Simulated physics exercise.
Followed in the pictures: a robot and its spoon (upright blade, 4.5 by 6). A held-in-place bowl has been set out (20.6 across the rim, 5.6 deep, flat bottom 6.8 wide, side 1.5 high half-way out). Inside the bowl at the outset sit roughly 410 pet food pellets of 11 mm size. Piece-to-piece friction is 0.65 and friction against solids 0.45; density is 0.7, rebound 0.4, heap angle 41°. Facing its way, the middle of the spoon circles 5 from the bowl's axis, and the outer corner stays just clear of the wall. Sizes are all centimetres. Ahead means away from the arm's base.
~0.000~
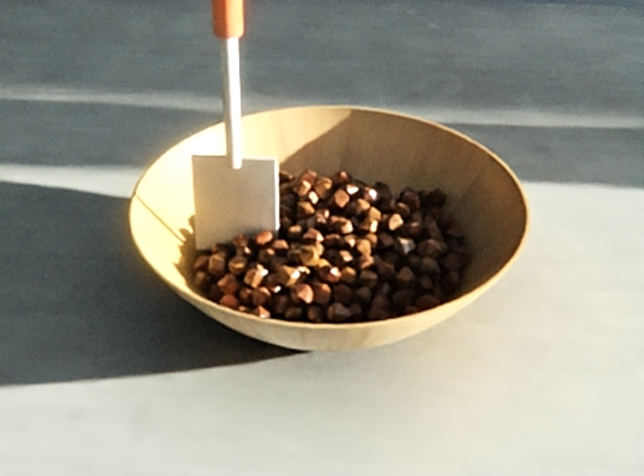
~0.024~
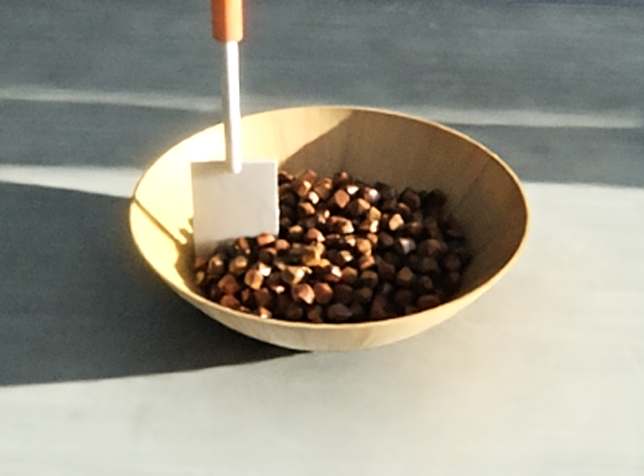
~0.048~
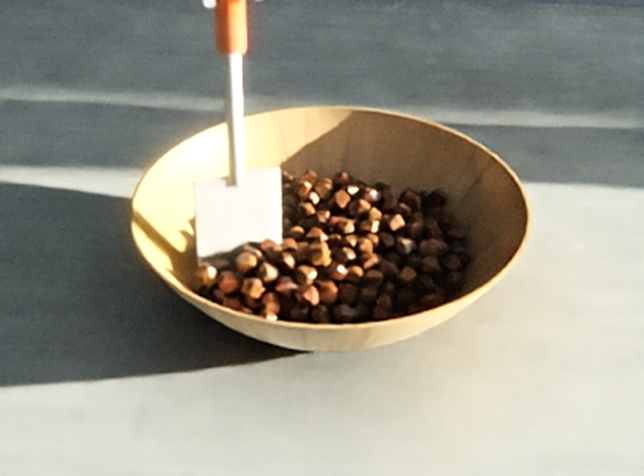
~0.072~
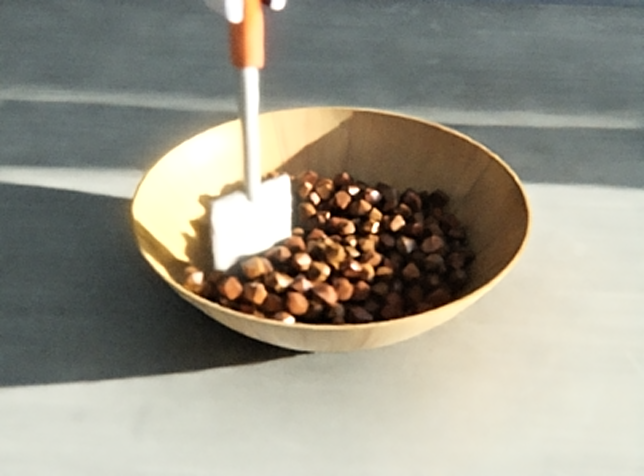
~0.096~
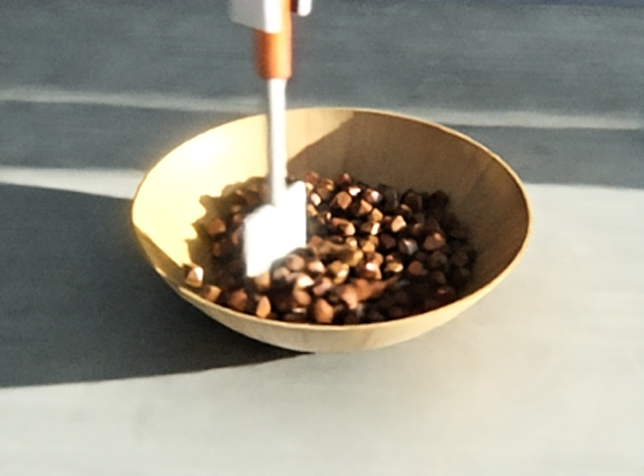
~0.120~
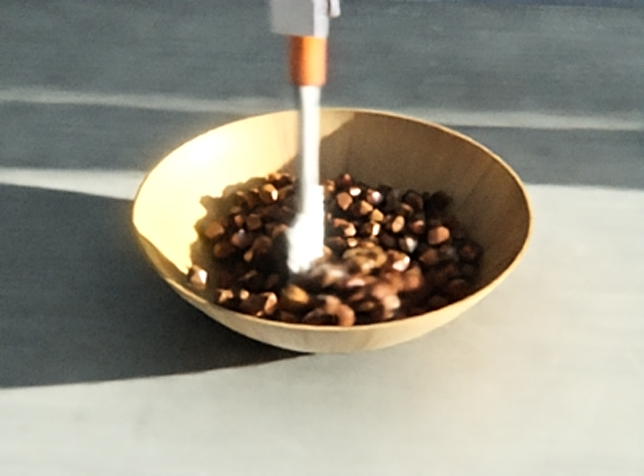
A white spatula-like tool with an orange handle dips slightly into brown pellets at the left of a wooden bowl, then sweeps rightward through them, its blade turning edge-on while pellets shift around it and the bowl stays still.
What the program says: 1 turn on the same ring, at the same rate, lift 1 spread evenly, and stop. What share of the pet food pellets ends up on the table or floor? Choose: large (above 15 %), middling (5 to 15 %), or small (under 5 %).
Large.
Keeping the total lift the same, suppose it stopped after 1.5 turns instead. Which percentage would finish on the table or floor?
Estimate: About 35 percent.
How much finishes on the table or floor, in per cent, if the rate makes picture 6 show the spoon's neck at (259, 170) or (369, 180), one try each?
Around 10 and 45 per cent respectively.
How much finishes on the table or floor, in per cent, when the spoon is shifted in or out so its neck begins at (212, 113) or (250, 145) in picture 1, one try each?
I'd guess some 10 and 15 percent.
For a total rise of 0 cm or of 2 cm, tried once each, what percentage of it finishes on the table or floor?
Close to 30 percent and close to 15 percent.
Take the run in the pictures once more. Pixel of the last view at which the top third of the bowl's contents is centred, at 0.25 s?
I'd point to somewhere close to (443, 202).
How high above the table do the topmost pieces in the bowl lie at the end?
About 6.0 centimetres.
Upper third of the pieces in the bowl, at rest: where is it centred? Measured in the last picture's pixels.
Near (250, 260).
After 0.25 s, 185° round, highest piece 8 above the table; 386 in the bowl, 3 on the table or floor, 18 in flight or on the tool.
After 0.39 s, 291° round, highest piece 9 above the table; 338 in the bowl, 33 on the table or floor, 36 in flight or on the tool.
After 0.65 s, 0° round, highest piece 6 above the table; 312 in the bowl, 95 on the table or floor.
After 1.35 s, 0° round, highest piece 6 above the table; 312 in the bowl, 95 on the table or floor.
In the end, 312 in the bowl, 95 on the table or floor. That is 23 % on the table or floor.
